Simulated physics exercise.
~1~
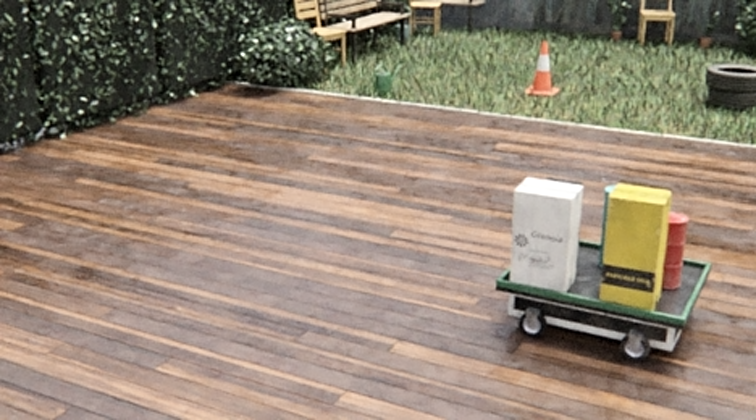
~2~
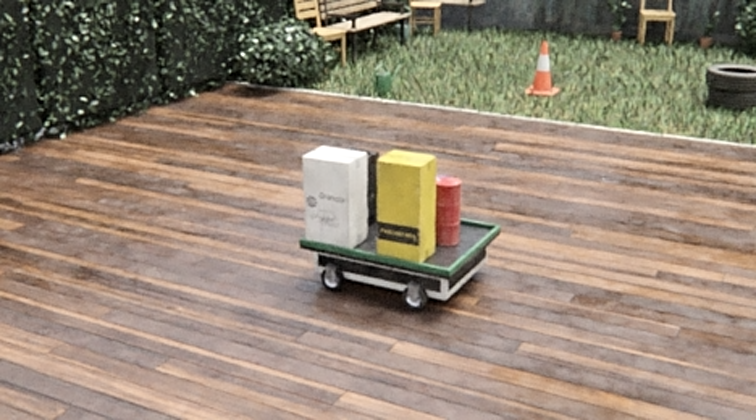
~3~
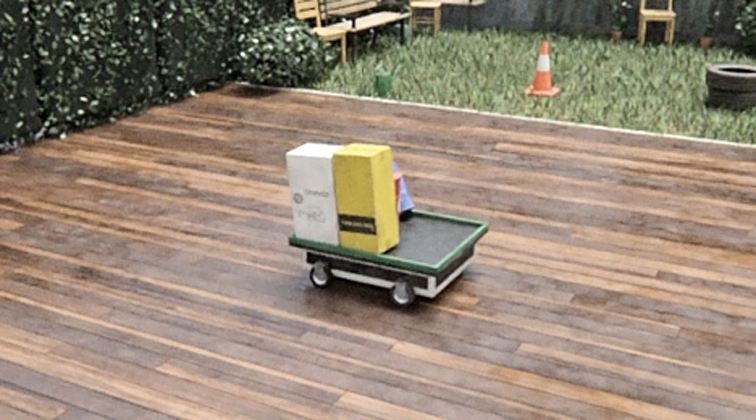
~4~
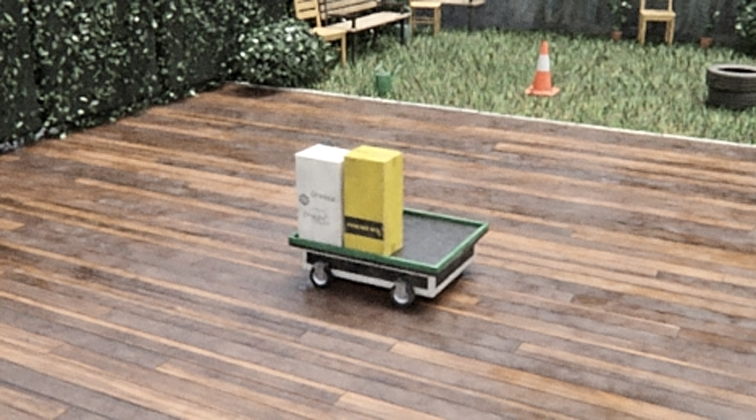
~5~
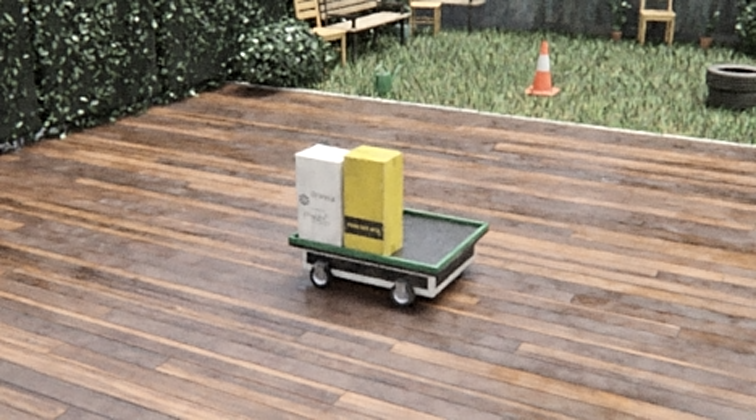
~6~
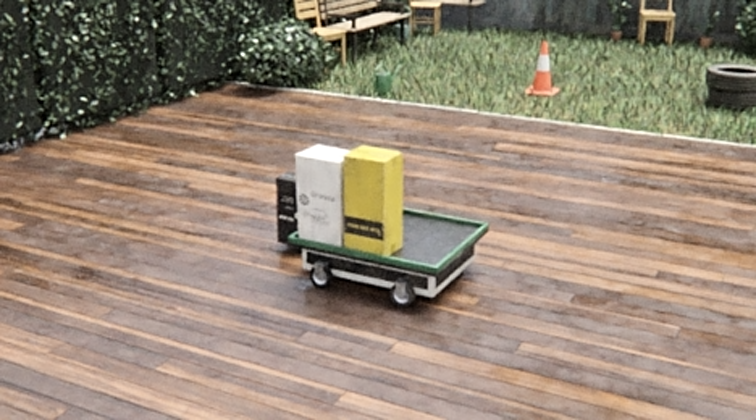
A delivery cart rolls left, stops, and loses a black box while two boxes stay upright.
